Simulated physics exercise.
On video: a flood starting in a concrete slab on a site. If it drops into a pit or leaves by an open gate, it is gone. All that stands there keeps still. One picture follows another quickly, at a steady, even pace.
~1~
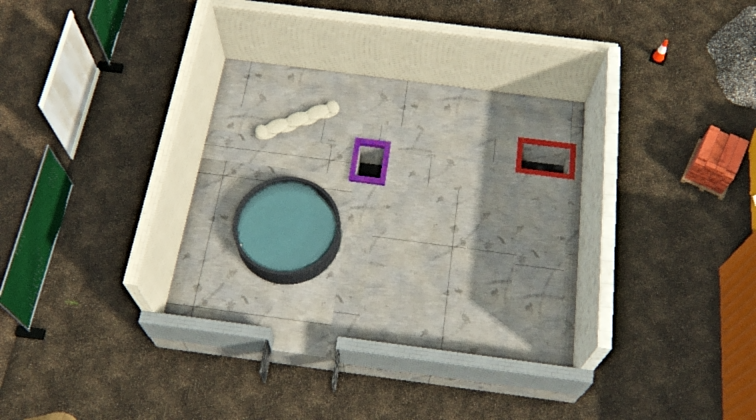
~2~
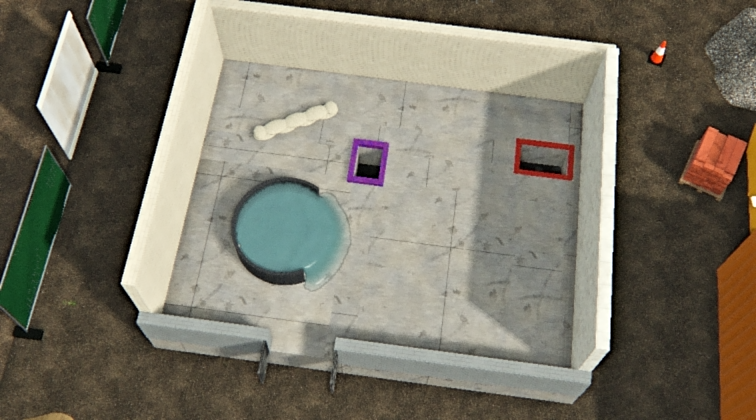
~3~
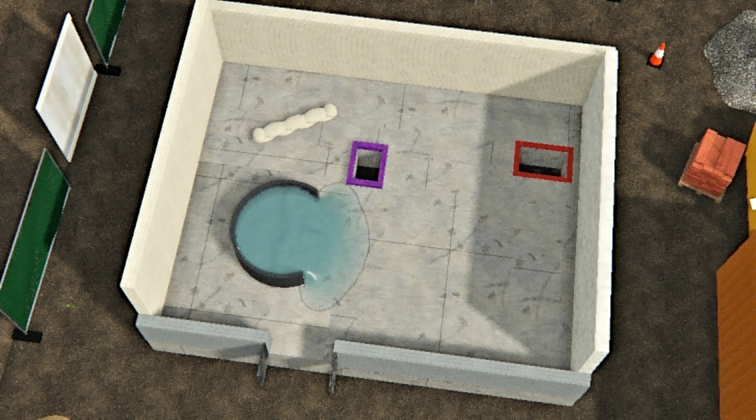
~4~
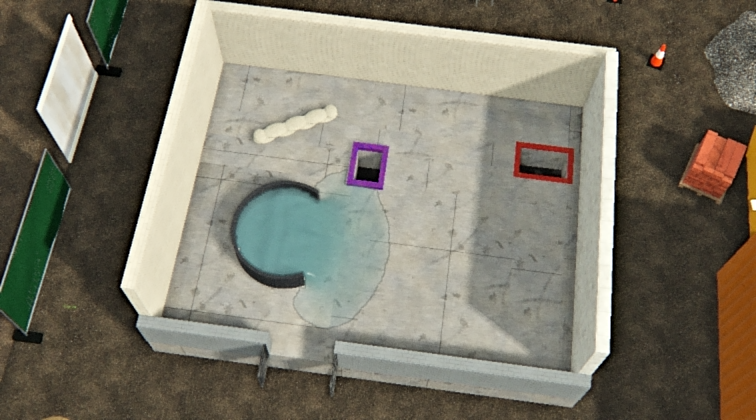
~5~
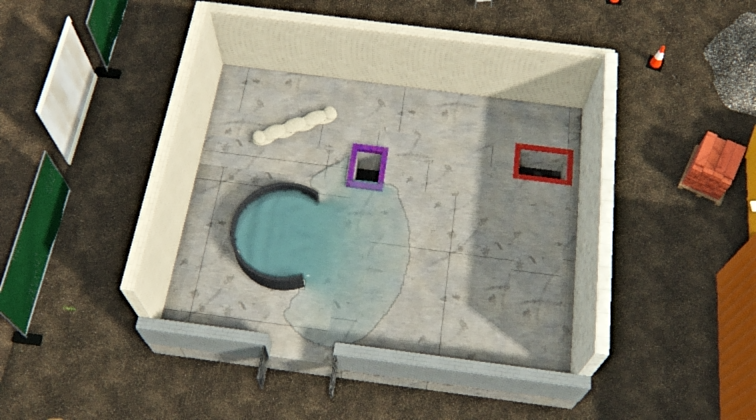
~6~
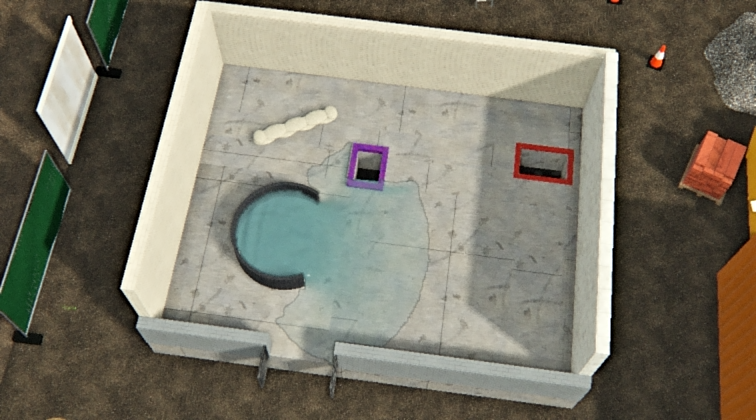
Teal water bursts from the right side of a round pool on a walled concrete slab, then spreads outward in a widening, thin sheet across the floor, reaching the purple-framed opening while the red-framed opening stays dry.
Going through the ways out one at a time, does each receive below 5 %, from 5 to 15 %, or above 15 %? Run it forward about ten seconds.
In order: The gate accounts for a negligible part - below five per cent, the purple pit accounts for a negligible part - below five per cent, the red pit accounts for a substantial part - beyond fifteen per cent.
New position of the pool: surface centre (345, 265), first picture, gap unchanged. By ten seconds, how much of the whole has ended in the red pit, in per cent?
I'd put the red pit at 35 % of the whole.
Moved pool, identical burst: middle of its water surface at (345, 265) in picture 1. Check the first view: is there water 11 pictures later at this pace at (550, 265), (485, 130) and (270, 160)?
Spot 1 wetted, spot 2 wetted, and spot 3 unwetted.
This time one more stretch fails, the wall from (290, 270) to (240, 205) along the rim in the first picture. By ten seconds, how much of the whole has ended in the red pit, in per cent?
Share to the red pit: 0 in a hundred.
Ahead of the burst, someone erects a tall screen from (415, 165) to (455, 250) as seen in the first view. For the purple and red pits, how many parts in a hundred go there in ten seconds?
Shares in percent - purple: 2; red: 15.
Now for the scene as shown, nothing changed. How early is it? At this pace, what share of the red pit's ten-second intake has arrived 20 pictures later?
Some 15 per cent.
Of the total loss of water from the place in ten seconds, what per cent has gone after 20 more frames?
Close to 25 %.
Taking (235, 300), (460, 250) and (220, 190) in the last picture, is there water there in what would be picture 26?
Listed points: Unwetted / inundated / unwetted.
A moment on, water covers 30 % of the floor; the gate 1 %, the purple pit 1 %, the red pit 0 %.
Next, water covers 45 % of the floor; the gate 1 %, the purple pit 1 %, the red pit 1 %.
Then, water covers 50 % of the floor; the gate 1 %, the purple pit 1 %, the red pit 4 %.
Later, water covers 45 % of the floor; the gate 1 %, the purple pit 1 %, the red pit 13 %.
In the end, water covers 65 % of the floor; the gate 2 %, the purple pit 1 %, the red pit 25 %.
